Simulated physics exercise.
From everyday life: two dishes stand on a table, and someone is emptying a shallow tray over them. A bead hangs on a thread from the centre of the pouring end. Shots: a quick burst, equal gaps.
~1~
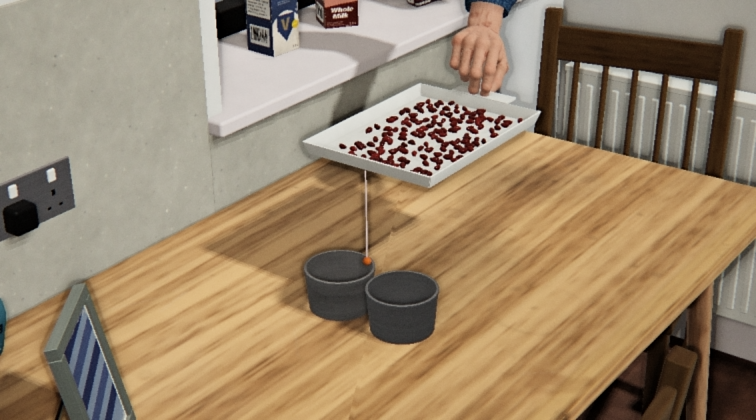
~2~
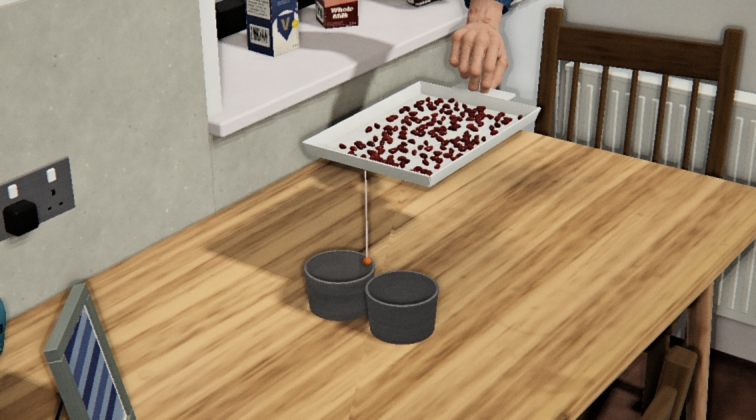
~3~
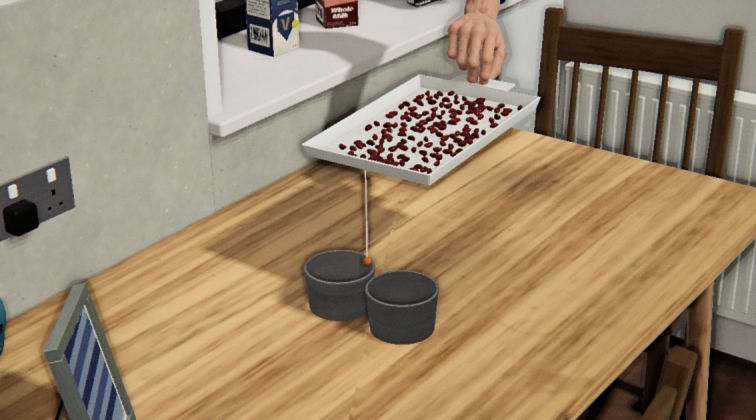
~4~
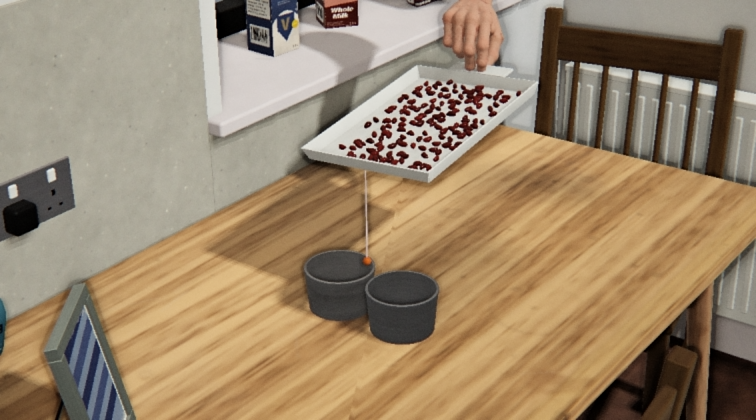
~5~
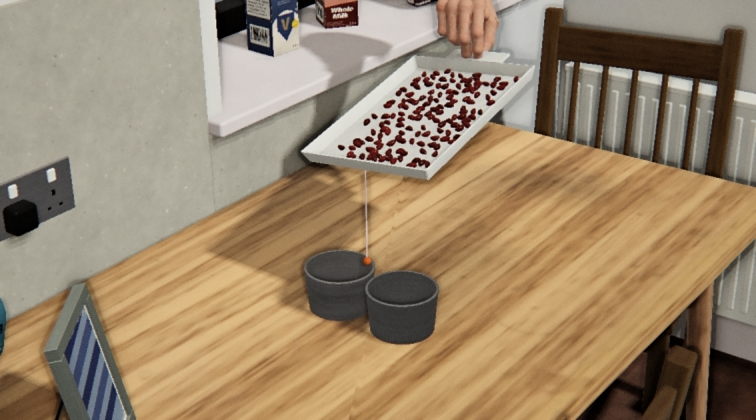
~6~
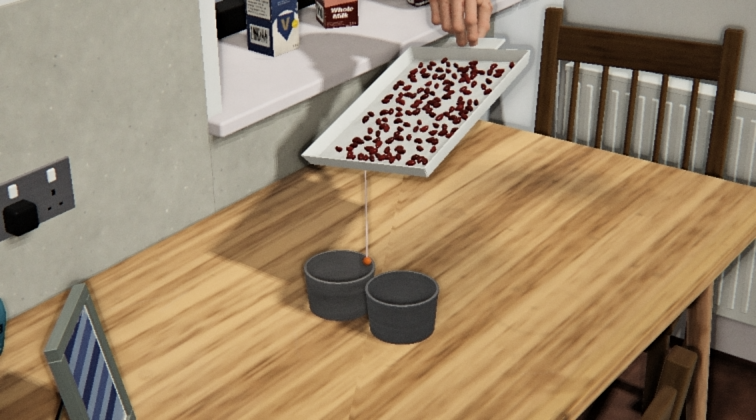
On a wooden table, two dark dishes sit beneath a shallow pale tray of red kidney beans with a bead hanging below on a thread; the tray is level at first, then a hand raises its far end, steepening its slant.
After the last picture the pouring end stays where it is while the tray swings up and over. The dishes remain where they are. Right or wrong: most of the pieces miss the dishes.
Right.
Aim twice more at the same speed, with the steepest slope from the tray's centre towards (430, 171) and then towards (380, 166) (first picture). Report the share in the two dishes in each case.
Around 60 percent for the first aim and around 30 percent for the second.
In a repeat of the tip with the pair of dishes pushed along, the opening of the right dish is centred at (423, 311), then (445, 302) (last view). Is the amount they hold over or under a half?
Try 1: Not up to half; try 2: Not up to half.
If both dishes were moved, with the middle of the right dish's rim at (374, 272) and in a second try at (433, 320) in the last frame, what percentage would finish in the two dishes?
You'd get 70 in a hundred first and 0 in a hundred after that.
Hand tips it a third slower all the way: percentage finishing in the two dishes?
About 50 %.
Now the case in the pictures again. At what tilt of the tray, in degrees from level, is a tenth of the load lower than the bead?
Close to 75 degrees, I reckon.
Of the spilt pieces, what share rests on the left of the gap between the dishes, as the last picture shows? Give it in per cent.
Looks to be around 100 per cent of the spill.
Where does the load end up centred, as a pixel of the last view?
Around (299, 296).
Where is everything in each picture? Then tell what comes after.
Corners of the pouring end (309, 141) and (429, 175), level; middle of the load (432, 134), kidney beans; left dish (319, 296); right dish (381, 319); bead on its thread (367, 261), in the first frame.
Corners of the pouring end (309, 142) and (429, 174), level; middle of the load (432, 133), in the second frame.
Corners of the pouring end (308, 144) and (428, 172), tipped barely, lowest at the left corner; middle of the load (431, 128), in the third frame.
Corners of the pouring end (307, 147) and (427, 170), tipped a little, lowest at the left corner; middle of the load (430, 121), in the fourth frame.
Corners of the pouring end (307, 150) and (425, 167), tipped a little, lowest at the left corner; middle of the load (429, 114), in the fifth frame.
Corners of the pouring end (307, 153) and (423, 165), tipped clearly, lowest at the left corner; middle of the load (426, 108); left dish (319, 296); right dish (381, 319), in the sixth frame.
Just after the last frame, tray tipped steeply; the larger part on the tray; just a few outside both; roughly a quarter in the air.
A moment on, tray tipped past a quarter turn; just a few on the tray; roughly a quarter in the left dish; roughly half outside both; about a tenth in the air.
Further on, tray tipped past a quarter turn; roughly a third in the left dish; roughly two thirds outside both.
When it is over, tray tipped past a quarter turn; not one in the right dish; roughly a third in the left dish; roughly two thirds outside both.
